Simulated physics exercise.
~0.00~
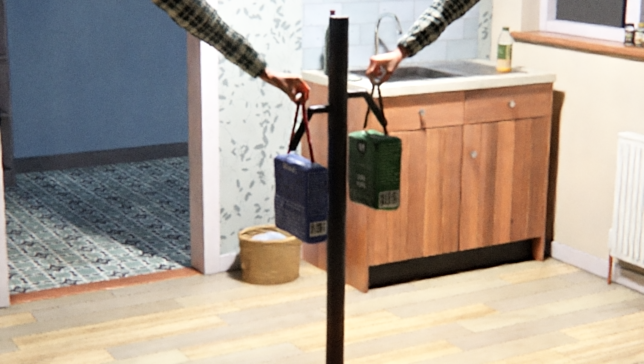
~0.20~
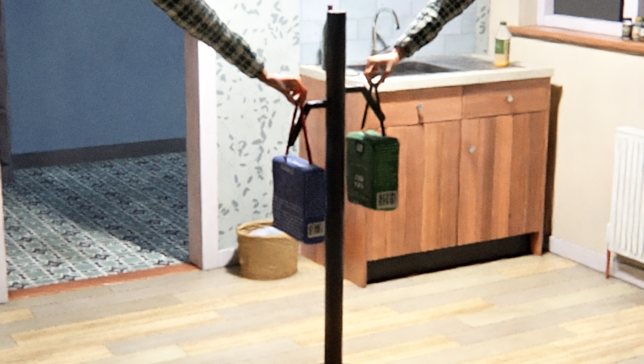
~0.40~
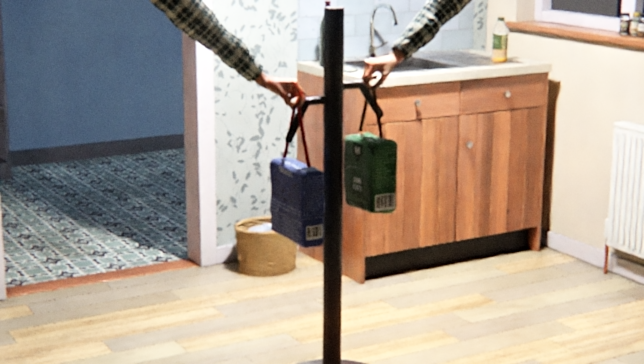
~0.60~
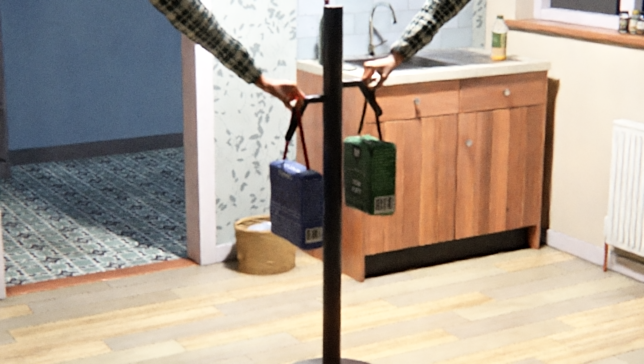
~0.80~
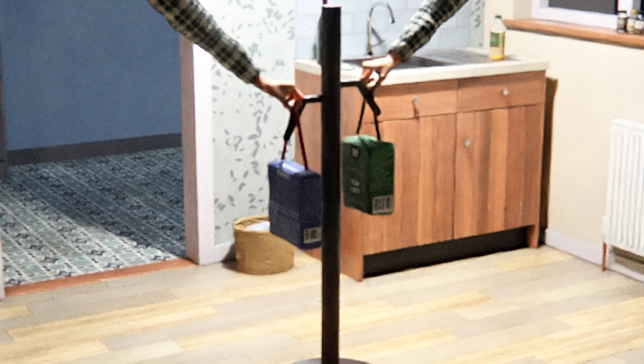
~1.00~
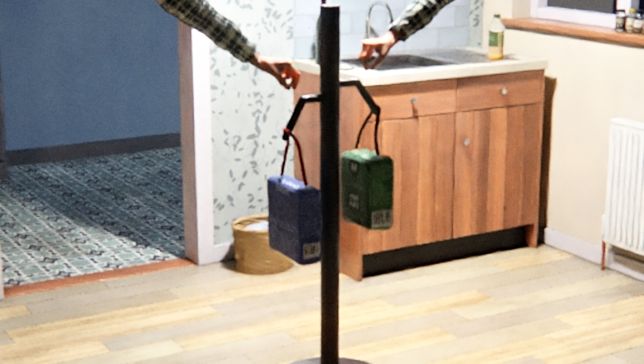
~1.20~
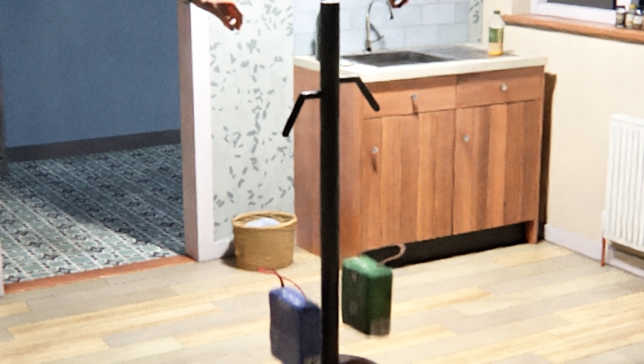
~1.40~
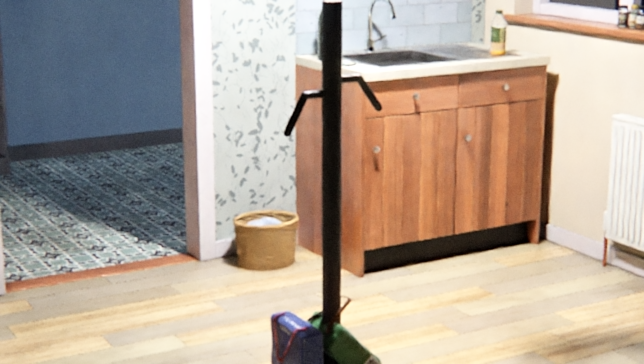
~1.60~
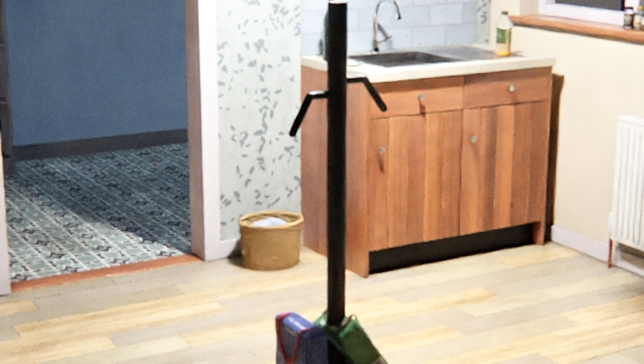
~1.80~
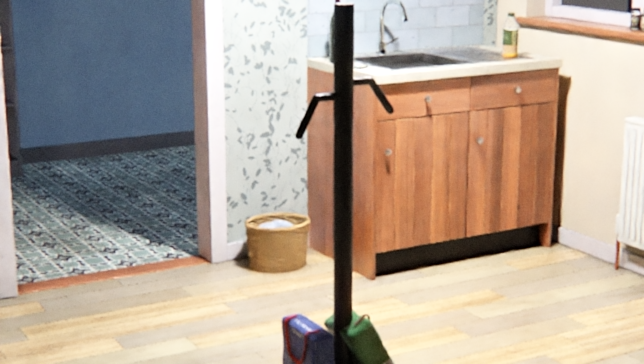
A blue bag and a green one were hung by their loops on either side of a black stand by two hands, but once the hands let go, both slipped off the pegs and dropped to the floor, the green one ending up leaning.
